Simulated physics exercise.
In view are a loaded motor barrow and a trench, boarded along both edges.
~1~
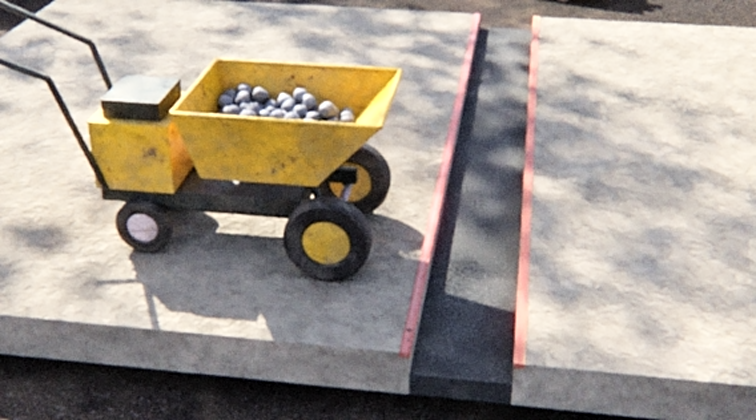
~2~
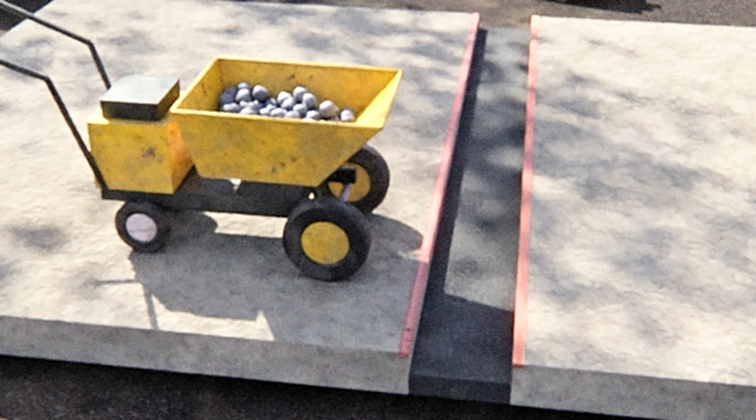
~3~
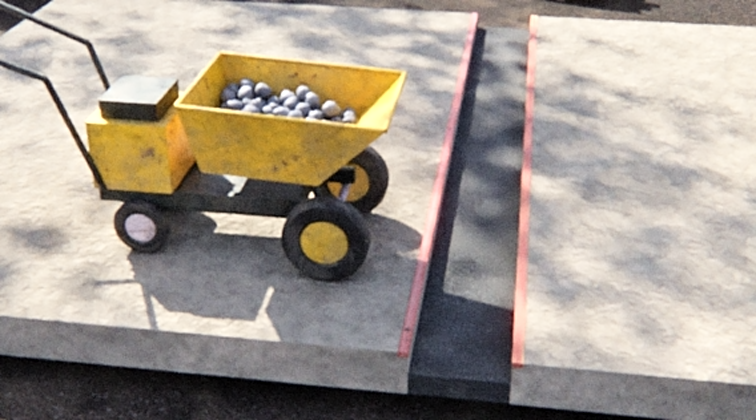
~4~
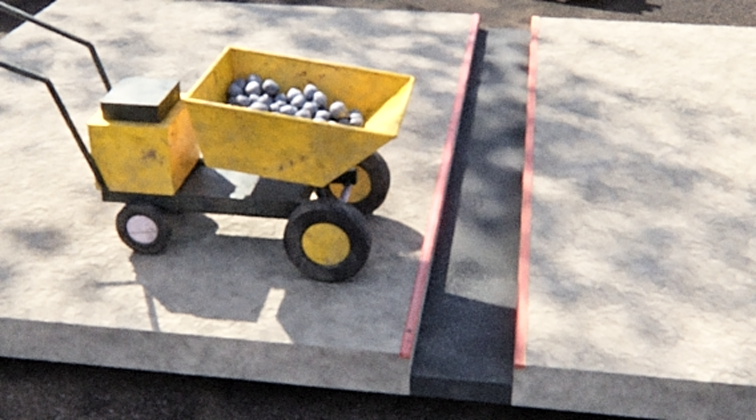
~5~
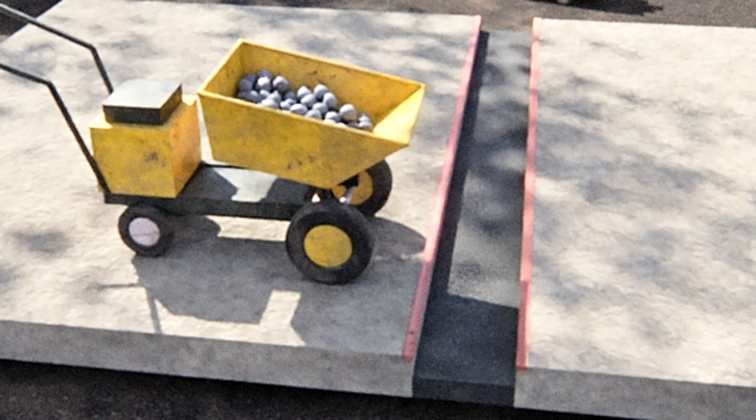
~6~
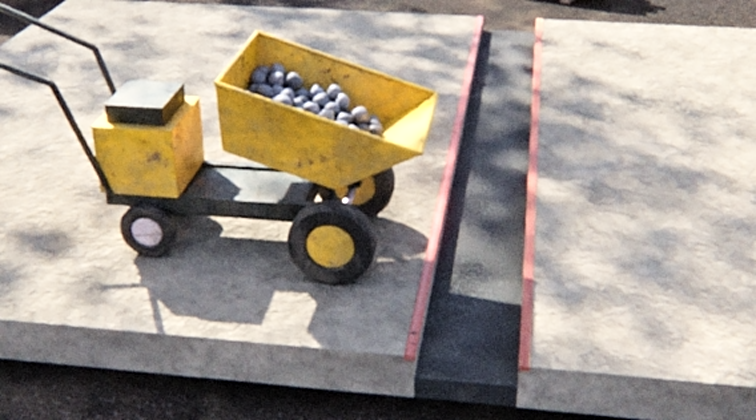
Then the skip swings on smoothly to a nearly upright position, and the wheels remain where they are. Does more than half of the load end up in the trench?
Yes.
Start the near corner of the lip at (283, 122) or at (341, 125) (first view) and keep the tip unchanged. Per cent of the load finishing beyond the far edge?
0 % and 0 %, in that order.
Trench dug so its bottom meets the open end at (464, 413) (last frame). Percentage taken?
About 90 per cent.
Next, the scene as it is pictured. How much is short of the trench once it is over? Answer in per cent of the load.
About 0 %.
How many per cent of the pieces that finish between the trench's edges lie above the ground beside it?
25 %.
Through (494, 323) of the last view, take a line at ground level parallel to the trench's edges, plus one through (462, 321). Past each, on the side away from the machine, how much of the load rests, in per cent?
I'd say some 50 in a hundred, and after that 70 in a hundred.
Shortly afterwards, skip tipped steeply; the whole lot in the skip.
Next, skip tipped right over; near two thirds in the skip; near a quarter in or heaped over the trench; a little beyond it; only a few falling.
Some moments later, skip tipped right over; near a quarter in the skip; near two thirds in or heaped over the trench; a little beyond it.
In the end, skip tipped right over; near a quarter in the skip; near two thirds in or heaped over the trench; near a quarter beyond it.
